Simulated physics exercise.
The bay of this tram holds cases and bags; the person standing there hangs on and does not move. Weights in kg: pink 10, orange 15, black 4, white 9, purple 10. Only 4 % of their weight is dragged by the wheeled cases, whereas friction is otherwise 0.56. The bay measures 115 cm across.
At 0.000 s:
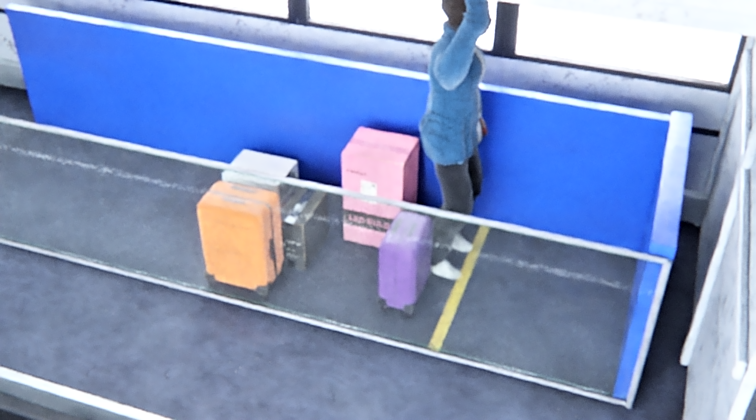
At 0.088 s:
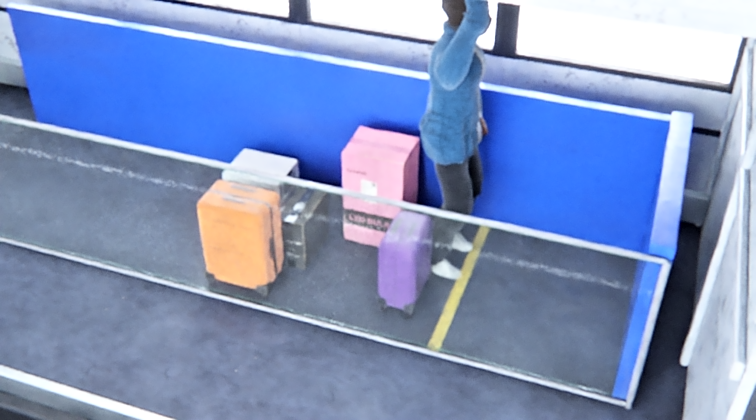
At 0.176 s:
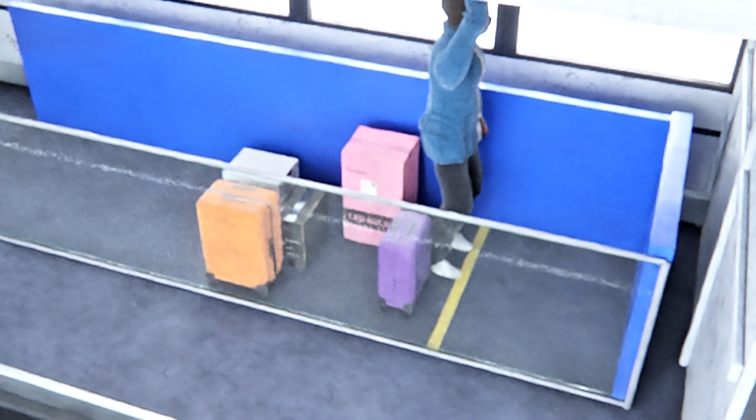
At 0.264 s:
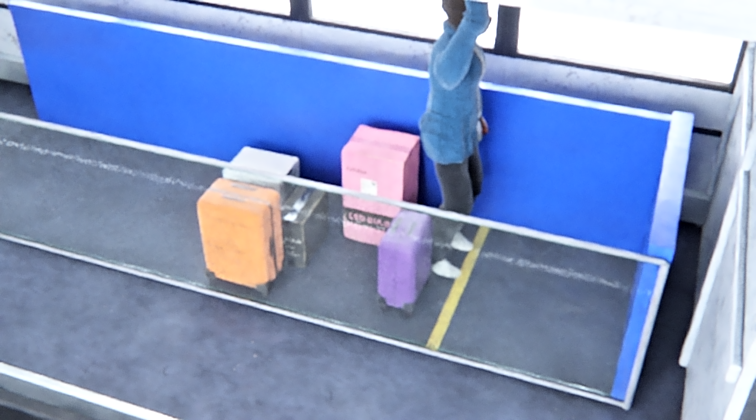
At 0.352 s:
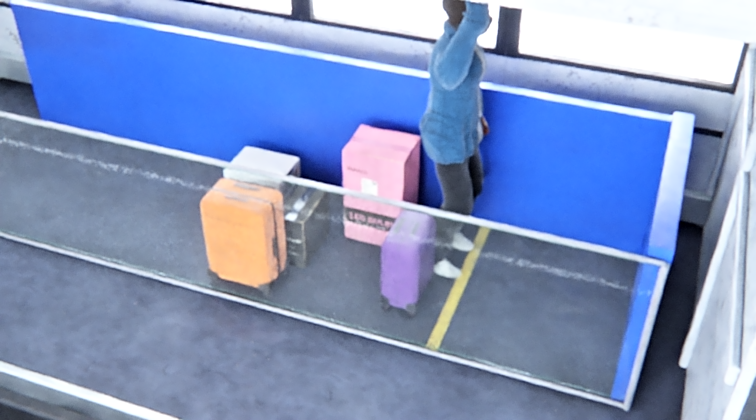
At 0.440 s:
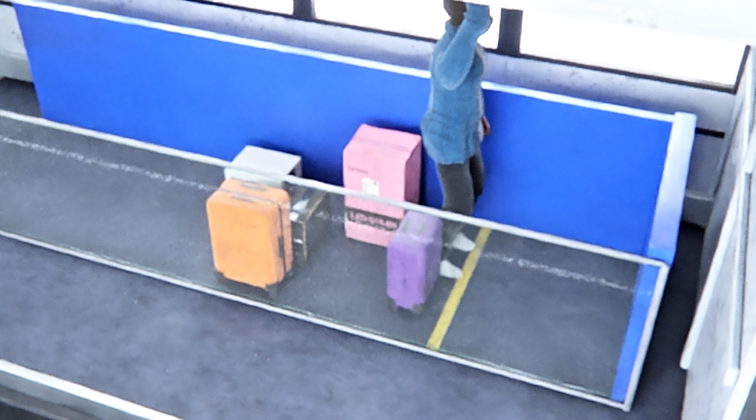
Person in a blue top standing still in a tram bay as orange and purple wheeled cases shift very slightly right.
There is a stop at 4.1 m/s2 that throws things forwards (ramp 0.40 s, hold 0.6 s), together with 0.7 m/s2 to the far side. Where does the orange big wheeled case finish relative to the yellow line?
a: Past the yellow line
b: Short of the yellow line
Answer: A.
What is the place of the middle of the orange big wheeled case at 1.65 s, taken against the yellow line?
About 30 cm past.
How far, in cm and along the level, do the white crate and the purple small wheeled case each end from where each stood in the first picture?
White crate 0 and purple small wheeled case 100.
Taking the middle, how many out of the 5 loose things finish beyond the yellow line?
Altogether, 2.
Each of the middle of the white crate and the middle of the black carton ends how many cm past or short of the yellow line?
White crate 140 short, black carton 90 short.
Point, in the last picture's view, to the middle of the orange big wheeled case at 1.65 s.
In pixels of the last picture, somewhere around (528, 241).
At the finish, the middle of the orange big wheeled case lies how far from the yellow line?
The middle comes to rest some 10 cm past it.
After 0.75 s the orange big wheeled case is 77 cm short of the yellow line, tilted 0°, near (310, 246) in the last picture's view; the white crate 137 cm short of the yellow line, tilted 0°.
After 1.15 s the orange big wheeled case is 16 cm past the yellow line, tilted 0°, near (484, 272) in the last picture's view.
After 1.65 s the orange big wheeled case is 31 cm past the yellow line, tilted 0°, near (528, 241) in the last picture's view.
Final state at 2.4 s, pink tall bag stops short of the yellow line; orange big wheeled case crosses the yellow line; black carton stops short of the yellow line; white crate stops short of the yellow line; purple small wheeled case crosses the yellow line.
